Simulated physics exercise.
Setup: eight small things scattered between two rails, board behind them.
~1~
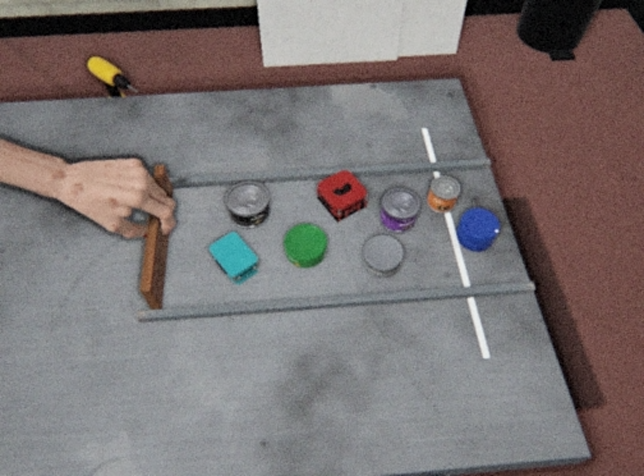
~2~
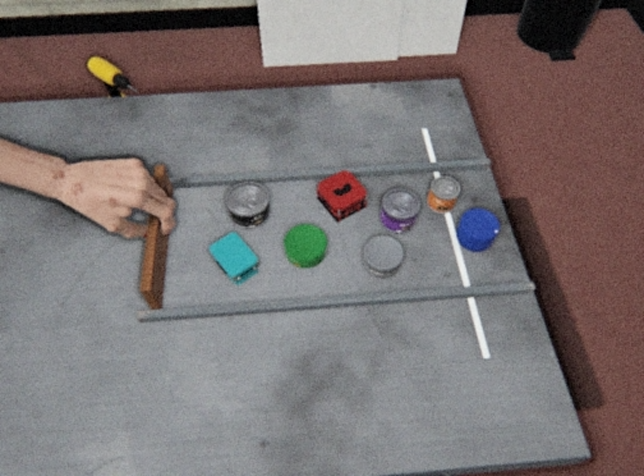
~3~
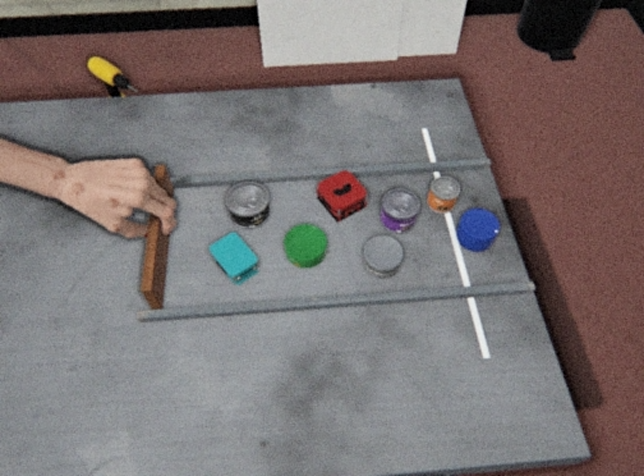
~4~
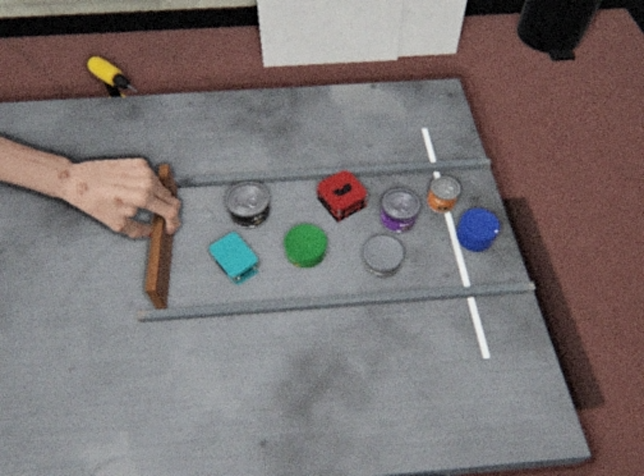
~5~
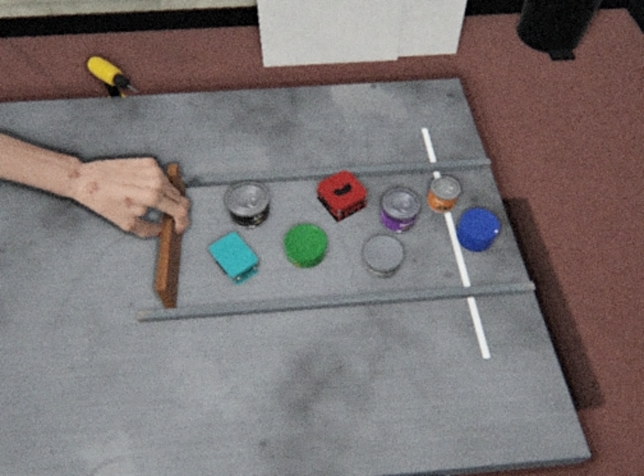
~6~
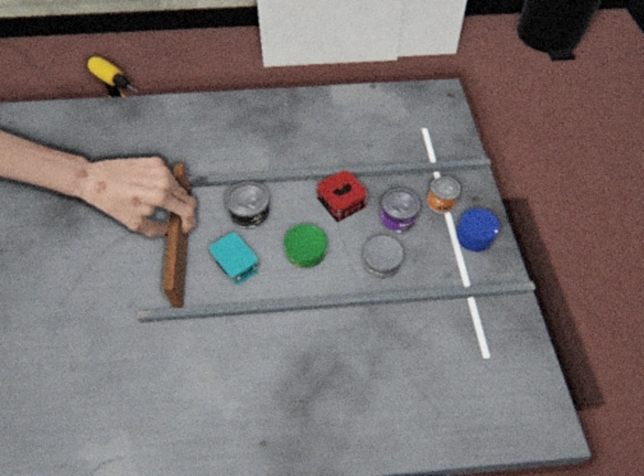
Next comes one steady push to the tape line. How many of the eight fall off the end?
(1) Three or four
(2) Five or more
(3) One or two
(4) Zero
Option 1: Three or four.
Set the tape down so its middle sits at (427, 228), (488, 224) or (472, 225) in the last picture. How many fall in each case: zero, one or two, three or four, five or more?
One after another: 1 or 2, at least five, at least five.
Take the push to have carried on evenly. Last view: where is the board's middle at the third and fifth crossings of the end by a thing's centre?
Its middle is around (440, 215) and later (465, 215).
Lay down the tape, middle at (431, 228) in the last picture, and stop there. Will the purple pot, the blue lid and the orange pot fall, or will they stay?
Observed: Purple pot hangs on; blue lid slides off; orange pot slides off.
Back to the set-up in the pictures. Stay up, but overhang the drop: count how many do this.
3 in all.
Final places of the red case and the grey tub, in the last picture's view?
First object about (497, 177); second object about (514, 265).
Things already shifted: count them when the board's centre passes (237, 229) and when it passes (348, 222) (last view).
Respectively 2 and 6.
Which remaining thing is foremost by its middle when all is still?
Answer: The red case.
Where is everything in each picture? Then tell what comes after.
In the first picture, blue lid (477, 230); orange pot (443, 195); purple pot (399, 211); board (158, 235); tape (451, 227).
In the second picture, orange pot (443, 195); grey tub (383, 257).
In the third picture, purple pot (399, 212); turquoise case (235, 260).
In the fourth picture, blue lid (477, 230); board (163, 234).
In the fifth picture, orange pot (443, 195); green tub (306, 246).
In the sixth picture, blue lid (477, 230); orange pot (443, 195); purple pot (399, 212); board (179, 233); tape (451, 227).
A little later, none off yet; blue lid at rest near (477, 230); orange pot at rest near (443, 195); purple pot at rest near (399, 212).
When it is over, the number that fall off is three or four; down, purple pot, orange pot and blue lid.
